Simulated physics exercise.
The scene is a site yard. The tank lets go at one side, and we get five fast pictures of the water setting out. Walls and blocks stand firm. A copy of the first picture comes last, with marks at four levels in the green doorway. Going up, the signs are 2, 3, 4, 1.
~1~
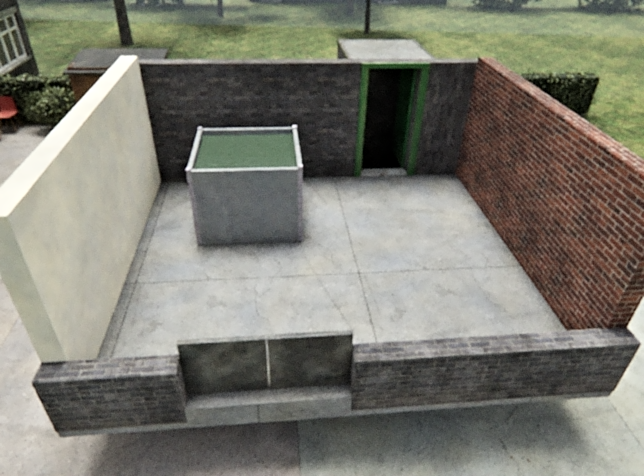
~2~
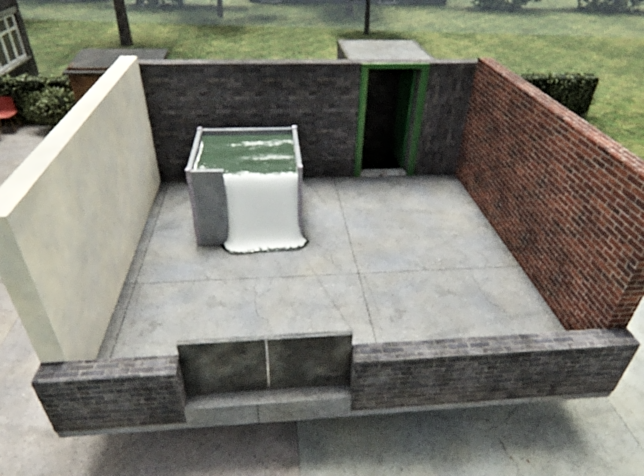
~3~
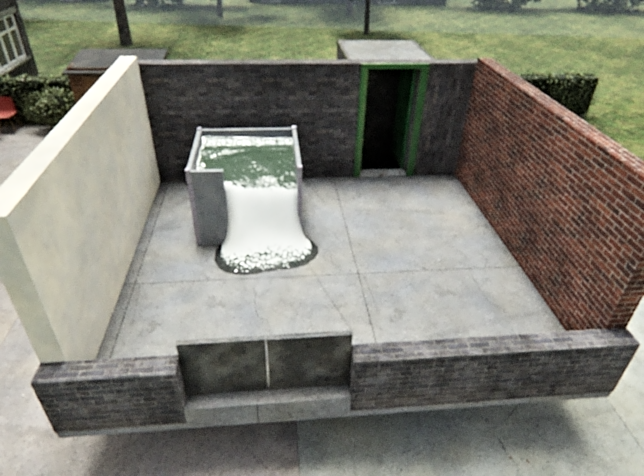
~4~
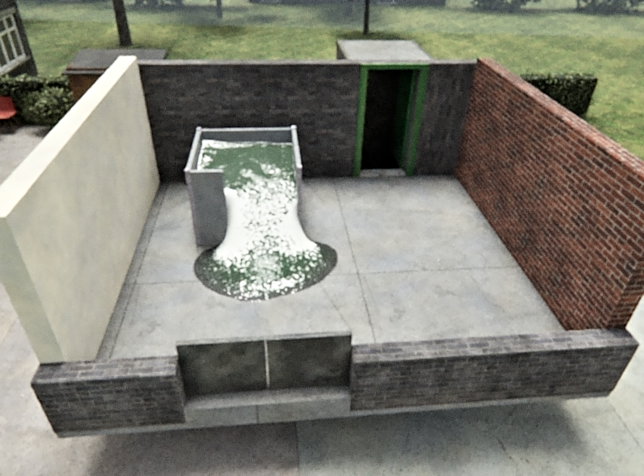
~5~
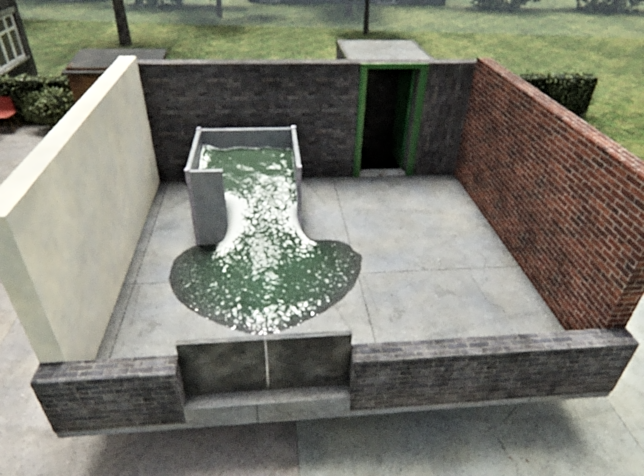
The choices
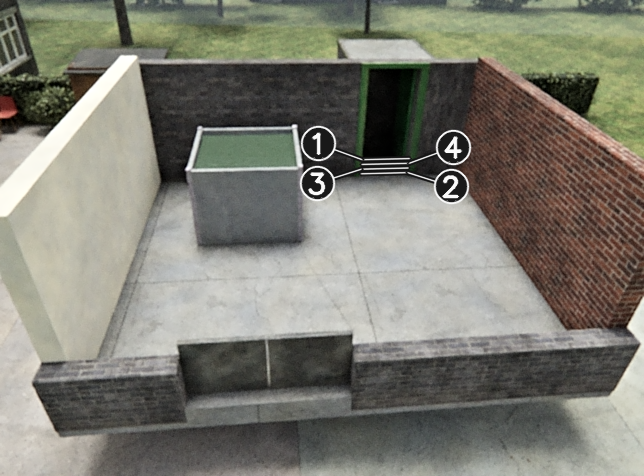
Green water resting in a raised concrete tank poured out through its front in a white, foamy sheet, then fanned across the walled yard's gray floor in a widening, rounded puddle toward the low front wall.
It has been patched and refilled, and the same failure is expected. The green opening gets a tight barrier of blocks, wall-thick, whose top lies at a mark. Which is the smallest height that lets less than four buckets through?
That is mark 3.
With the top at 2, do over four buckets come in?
Yes, that goes wrong.
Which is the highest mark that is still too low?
The answer is 2.
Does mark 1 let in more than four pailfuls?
No.
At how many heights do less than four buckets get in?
Three of them.
On the marked copy, 1 at (386, 159); 2 at (384, 173); 3 at (385, 168); 4 at (385, 163); from the bottom up 2, 3, 4, 1.
If 1 is chosen, nothing gets over.
If 2 is chosen, some 15 bucketfuls get in.
If 3 is chosen, a splash gets over, under a bucket.
If 4 is chosen, nothing gets over.
